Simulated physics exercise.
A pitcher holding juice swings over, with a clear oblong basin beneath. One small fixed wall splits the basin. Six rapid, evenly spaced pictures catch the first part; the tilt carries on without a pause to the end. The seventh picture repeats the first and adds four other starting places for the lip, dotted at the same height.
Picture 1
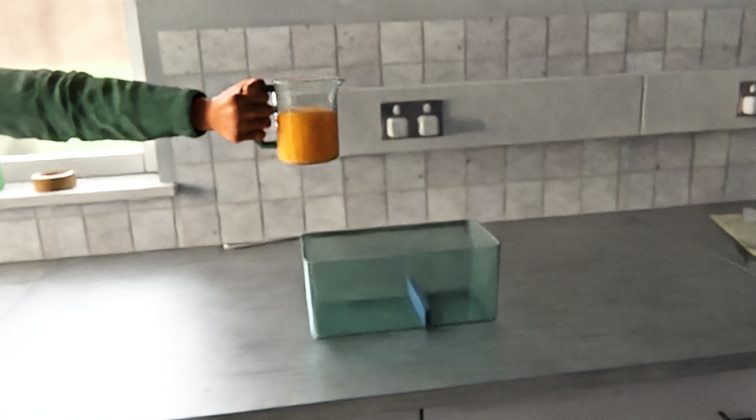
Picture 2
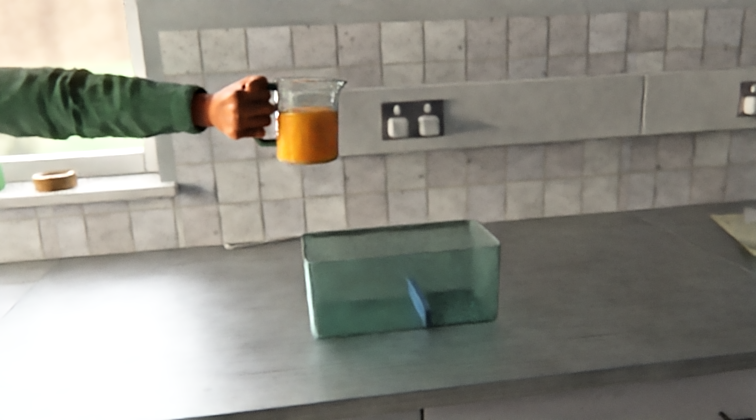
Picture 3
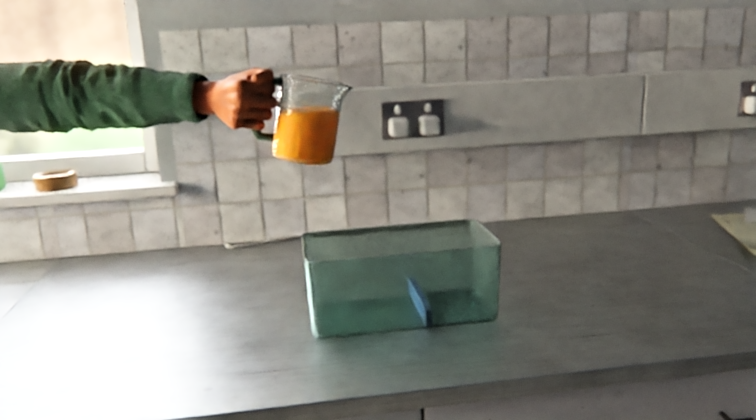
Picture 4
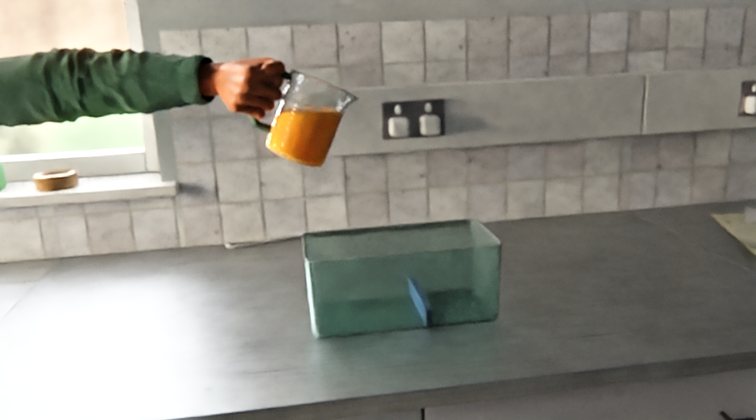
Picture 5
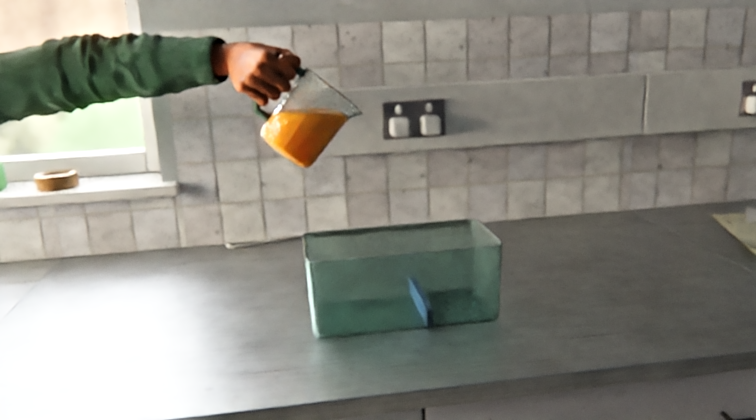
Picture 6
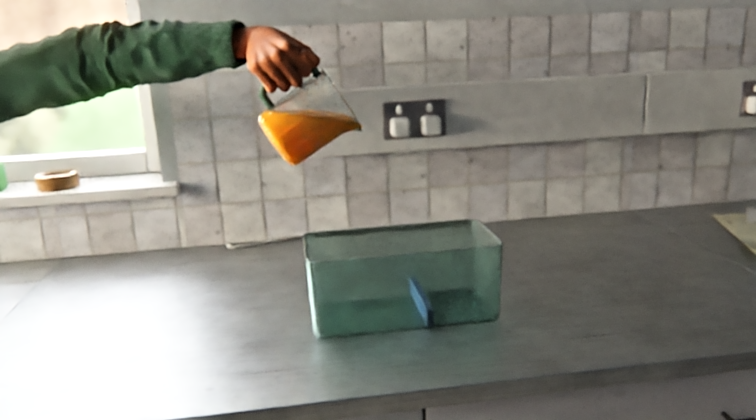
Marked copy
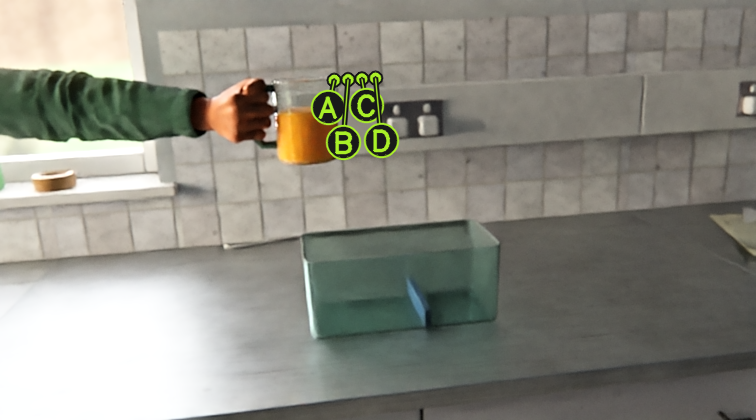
A hand in a dark green sleeve, reaching in from the left, holds a glass pitcher of orange juice upright, then tilts it steadily rightward until it leans steeply, the juice sliding toward the lip. Below it, a clear, green-tinted oblong basin with a small blue divider sits on a grey counter. The still camera views this kitchen from slightly above, with pale tiles, white sockets and a window at left.
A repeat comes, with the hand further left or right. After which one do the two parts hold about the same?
Best: C.
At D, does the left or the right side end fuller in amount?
The right side.
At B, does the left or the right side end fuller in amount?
The left one.
In lime, A at (334, 80); B at (348, 79); C at (361, 78); D at (375, 78).
For place A, about 81 % ends left of the wall and 10 % right of it; 8 % is lost outside.
For place B, about 81 % ends left of the wall and 12 % right of it; 7 % is lost outside.
For place C, about 49 % ends left of the wall and 49 % right of it.
For place D, about 18 % ends left of the wall and 78 % right of it; 5 % is lost outside.
